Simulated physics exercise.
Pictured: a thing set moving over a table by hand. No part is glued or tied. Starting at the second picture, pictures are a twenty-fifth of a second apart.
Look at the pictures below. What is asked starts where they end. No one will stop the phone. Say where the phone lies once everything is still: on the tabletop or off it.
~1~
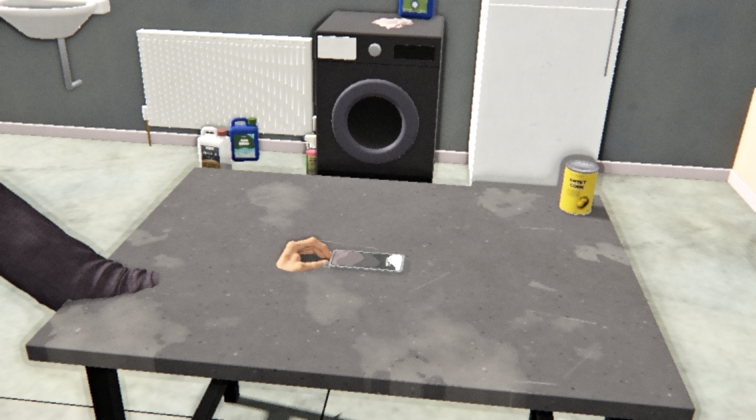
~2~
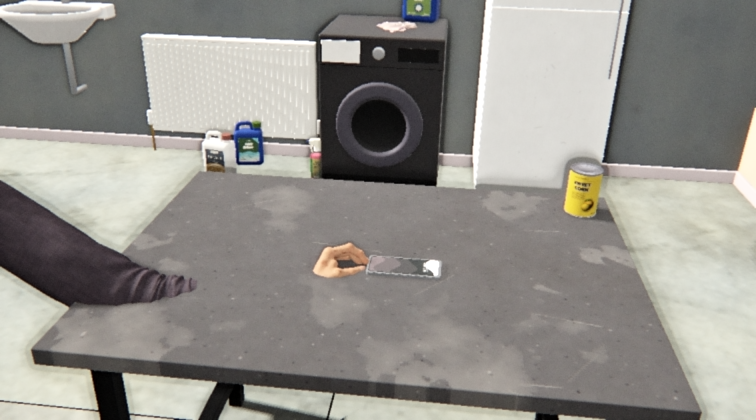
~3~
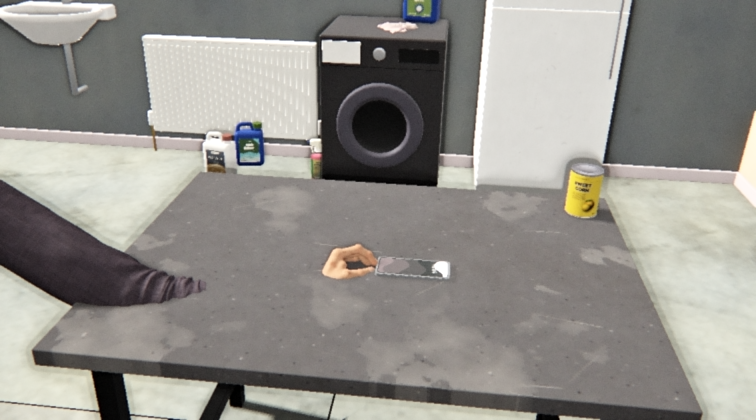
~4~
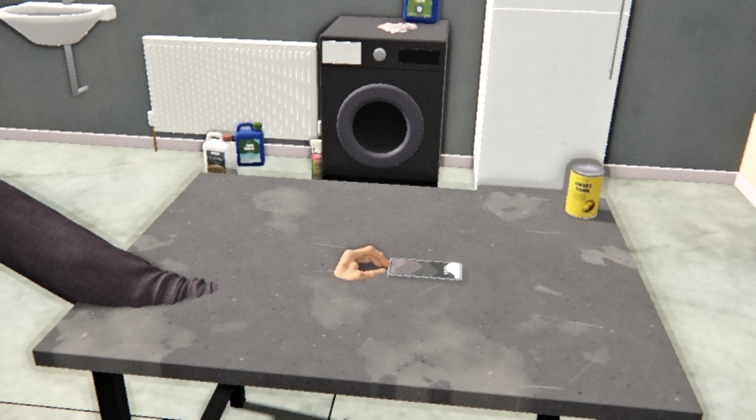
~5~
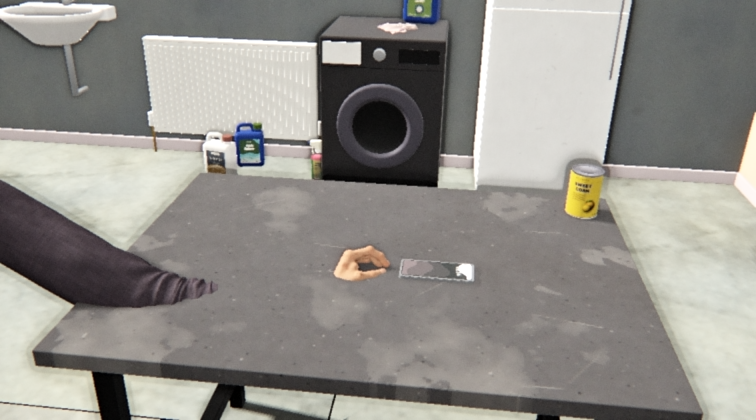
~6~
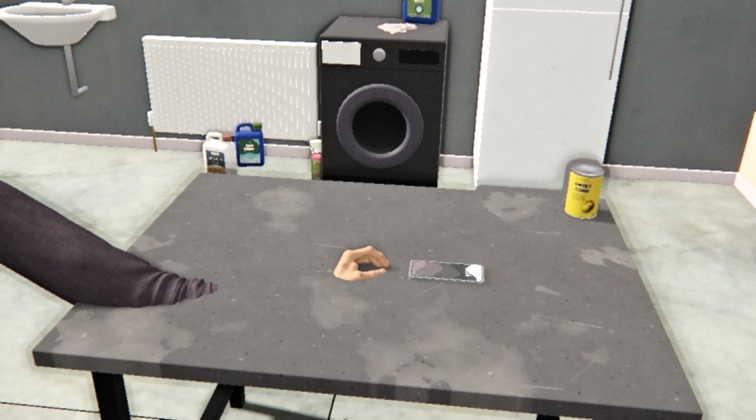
On the tabletop.
Then, 0.10 s on from there, grey phone shifted a little near (459, 273).
Then, 0.30 s on from there, grey phone resting near (460, 275).
In the end, moved from the start, grey phone. At the end, from the last picture's camera, grey phone near (460, 273).
